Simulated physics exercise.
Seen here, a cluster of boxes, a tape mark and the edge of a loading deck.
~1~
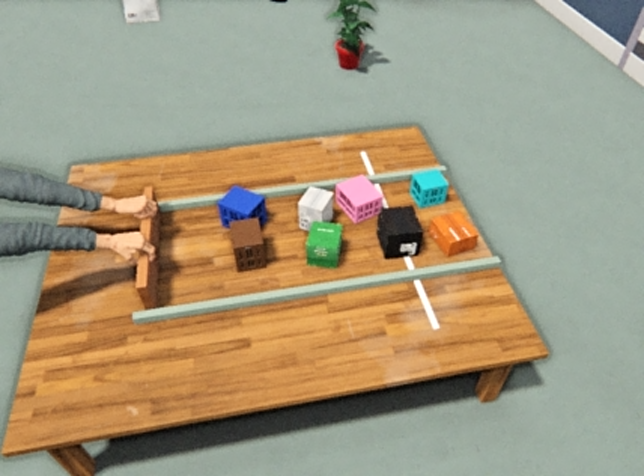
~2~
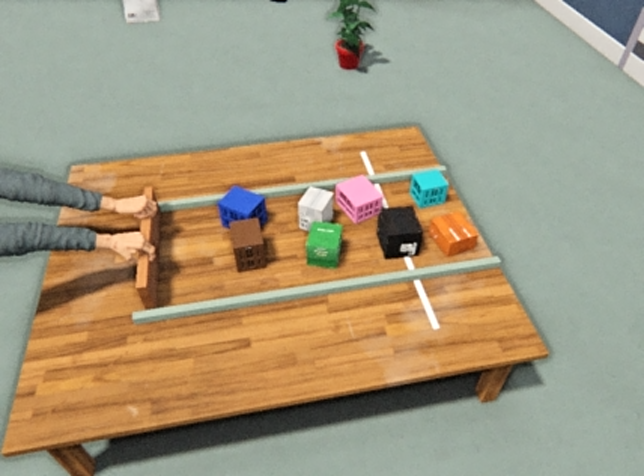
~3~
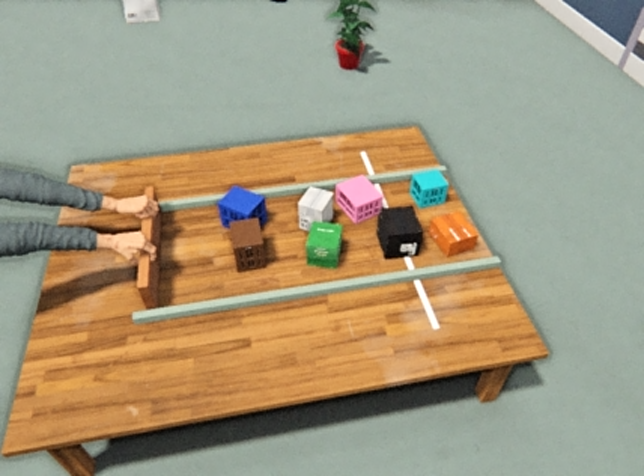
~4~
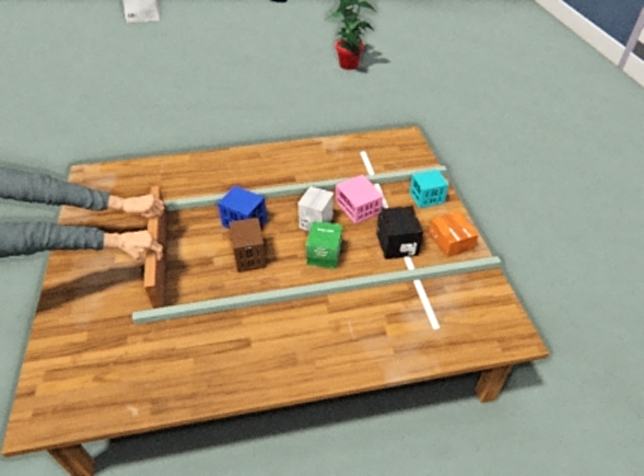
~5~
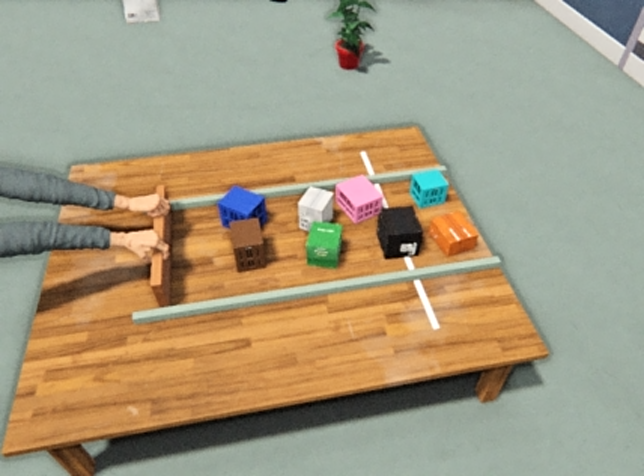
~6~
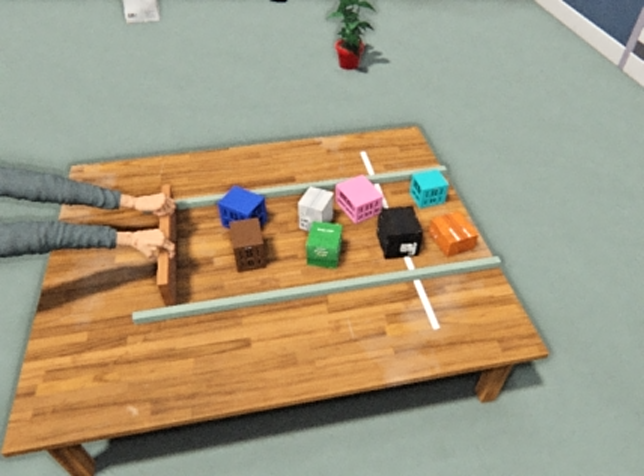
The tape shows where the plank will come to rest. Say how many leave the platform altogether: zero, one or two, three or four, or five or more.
The number that fall off is one or two.
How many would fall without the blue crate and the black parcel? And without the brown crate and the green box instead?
It would be 0 and 0.
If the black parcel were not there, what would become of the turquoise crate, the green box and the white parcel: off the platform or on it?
The turquoise crate drops off; the green box stays on; the white parcel does not fall.
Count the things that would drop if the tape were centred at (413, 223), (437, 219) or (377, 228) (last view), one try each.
In that order 3, 6 and 1.
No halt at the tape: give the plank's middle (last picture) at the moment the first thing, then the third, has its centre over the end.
First at (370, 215), next at (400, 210).
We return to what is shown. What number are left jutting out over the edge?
That would be 1.
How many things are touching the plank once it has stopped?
In contact: 2.
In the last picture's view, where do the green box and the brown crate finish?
The green box stops around (445, 231); the brown crate around (413, 223).
Soon after, none off yet; orange parcel at rest near (453, 234); turquoise crate at rest near (429, 189); black parcel at rest near (399, 232).
In the end, the number that fall off is one or two; gone, turquoise crate and orange parcel.
